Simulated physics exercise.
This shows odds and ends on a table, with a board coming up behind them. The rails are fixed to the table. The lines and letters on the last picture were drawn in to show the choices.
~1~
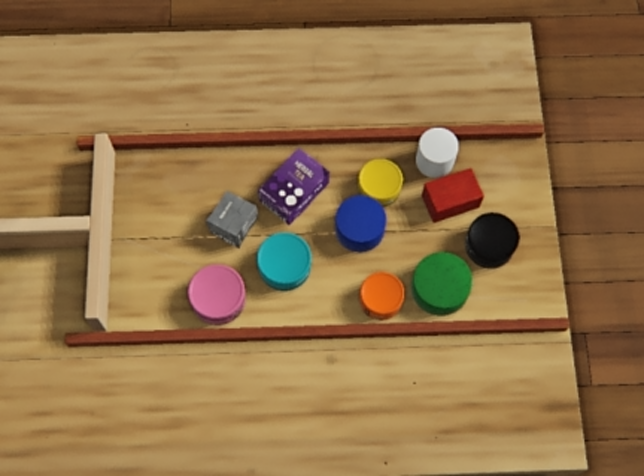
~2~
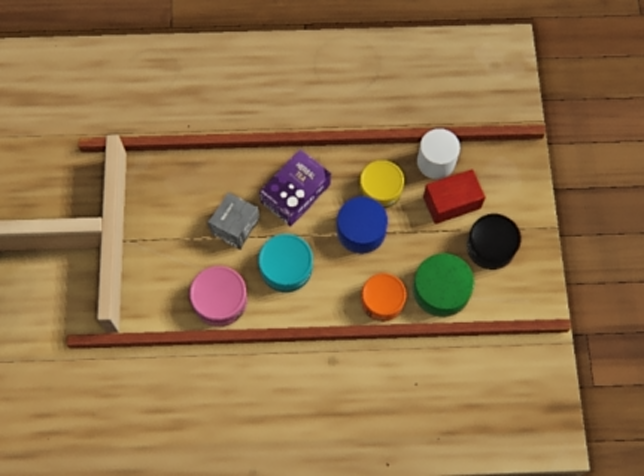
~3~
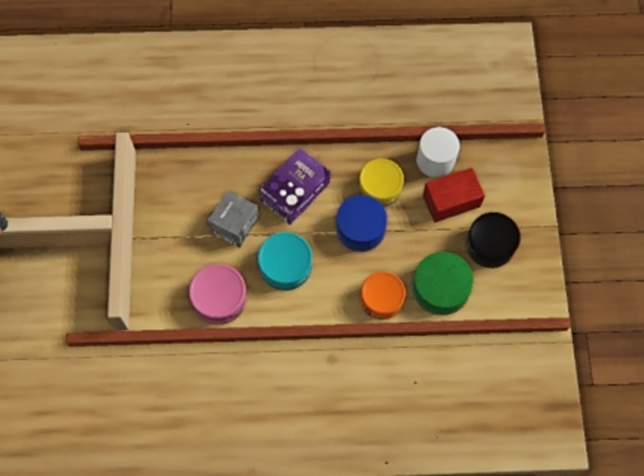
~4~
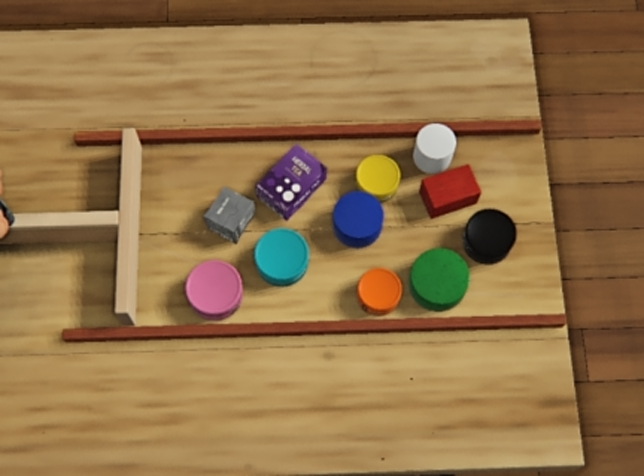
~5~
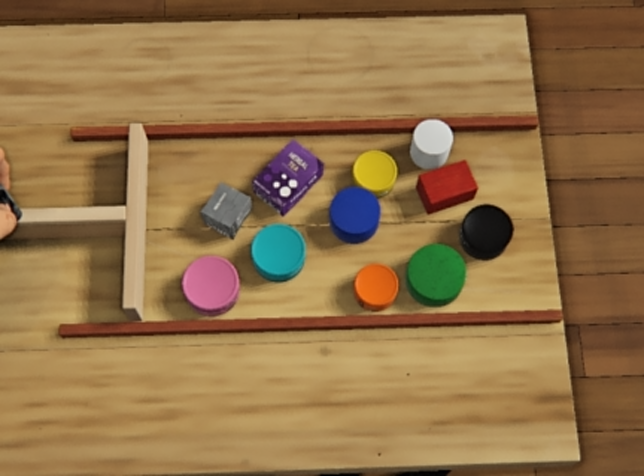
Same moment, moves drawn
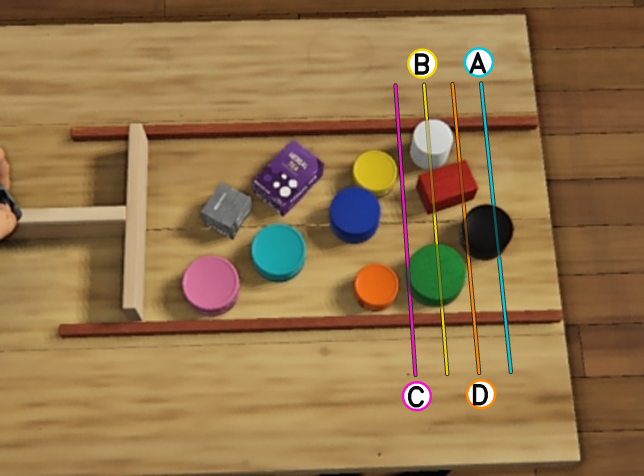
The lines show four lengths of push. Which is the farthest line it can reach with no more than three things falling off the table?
Stop at B.
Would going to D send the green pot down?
Yes.
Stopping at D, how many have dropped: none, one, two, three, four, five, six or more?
Four.
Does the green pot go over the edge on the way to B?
Yes.
On the marked copy, A at (495, 220); B at (435, 221); C at (405, 222); D at (465, 221).
With B. Early on, board (242, 209); pink tub (279, 289); purple packet (303, 168).
Further on, board (350, 206); black tub (495, 224); green pot (481, 274).
At the end, board (434, 204); green pot over the edge; red block (545, 174); one fallen.
As for the rest, A drops eight; C is within the limit but short; D drops four.
